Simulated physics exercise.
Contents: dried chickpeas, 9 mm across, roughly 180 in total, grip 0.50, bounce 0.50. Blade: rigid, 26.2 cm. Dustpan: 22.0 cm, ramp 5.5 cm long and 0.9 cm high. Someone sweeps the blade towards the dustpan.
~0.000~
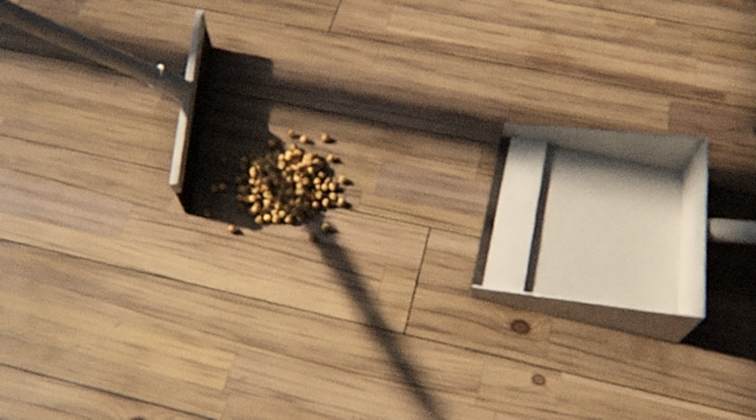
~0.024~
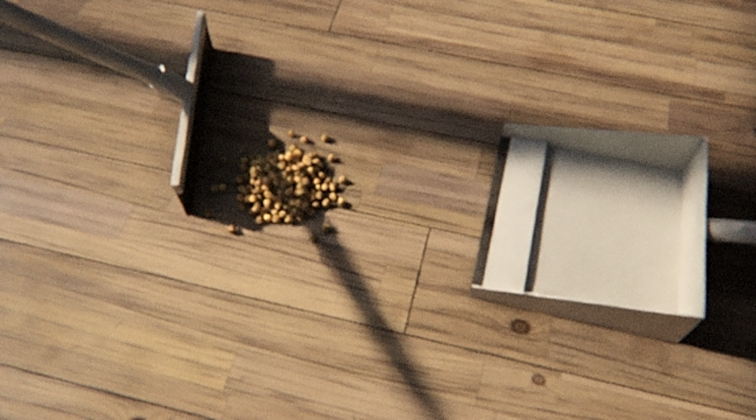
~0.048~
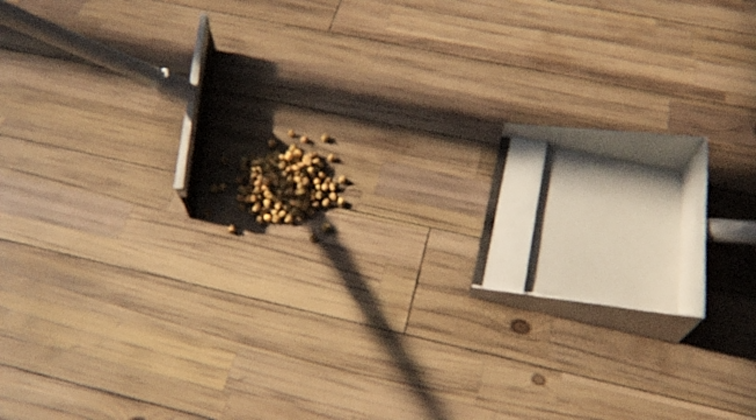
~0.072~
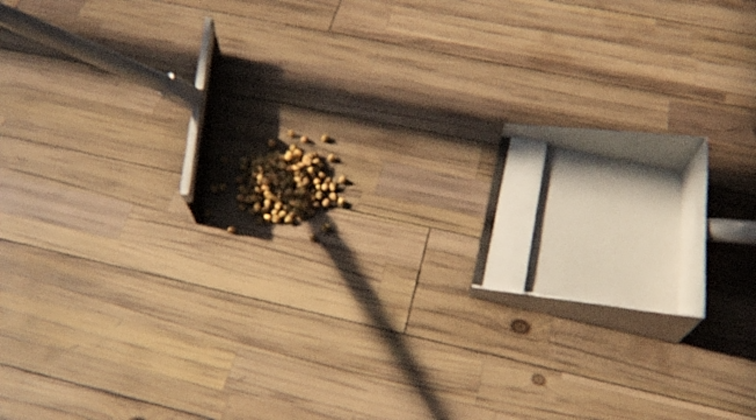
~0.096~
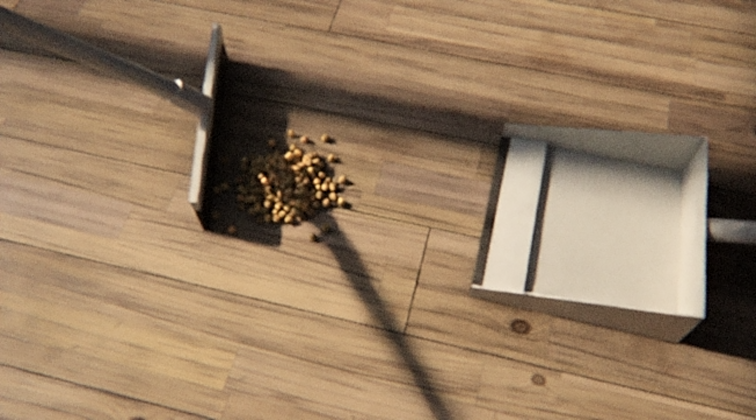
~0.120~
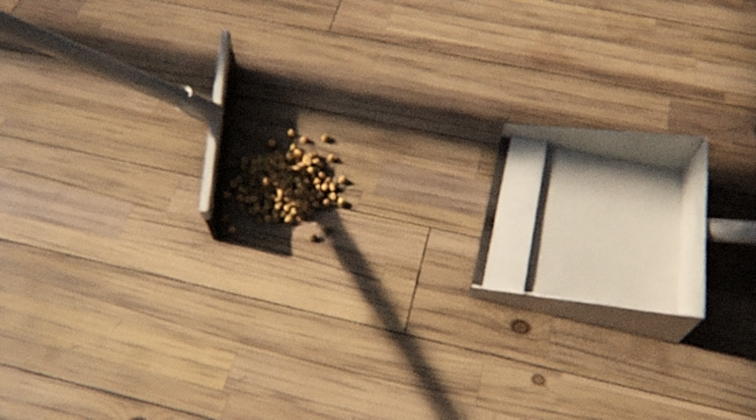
On a wooden plank floor, a long-handled blade stands to the left of a loose pile of small golden dried chickpeas, with a pale dustpan lying to the right. The blade slides slowly a short way right and towards the viewer, reaching the pile's near-left edge, while most pieces stay put.
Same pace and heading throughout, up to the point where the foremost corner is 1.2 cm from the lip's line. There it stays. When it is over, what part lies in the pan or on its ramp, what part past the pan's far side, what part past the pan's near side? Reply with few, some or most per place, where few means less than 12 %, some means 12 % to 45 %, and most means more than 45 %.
Pan = few, far side = few, near side = some.
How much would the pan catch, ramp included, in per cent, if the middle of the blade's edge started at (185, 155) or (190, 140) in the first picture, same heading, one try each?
Estimates: 0 percent and 0 percent.
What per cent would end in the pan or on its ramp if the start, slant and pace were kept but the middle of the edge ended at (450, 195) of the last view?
Share caught: Approx. 35 %.
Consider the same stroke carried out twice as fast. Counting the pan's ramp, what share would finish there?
Then around 30 per cent.
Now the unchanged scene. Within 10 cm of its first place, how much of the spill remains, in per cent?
That share is some 5 percent.
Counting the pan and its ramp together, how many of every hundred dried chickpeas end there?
Roughly 0 percent.
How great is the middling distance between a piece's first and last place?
Roughly 20 cm.
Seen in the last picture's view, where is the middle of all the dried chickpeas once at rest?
Centre at rest: Approx. (454, 234) px.
After 0.34 s, middle of the blade 19 cm from the lip; 0 % over the lip, far side 0 %, near side 5 %.
After 0.49 s, middle of the blade 9 cm from the lip; 0 % over the lip, far side 0 %, near side 15 %.
After 0.76 s, middle of the blade 5 cm from the lip; 0 % over the lip, far side 0 %, near side 20 %.
By 1.1 s all is still; pan 0 %, far side 0 %, near side 20 %, in front of the lip or behind the blade 80 %.
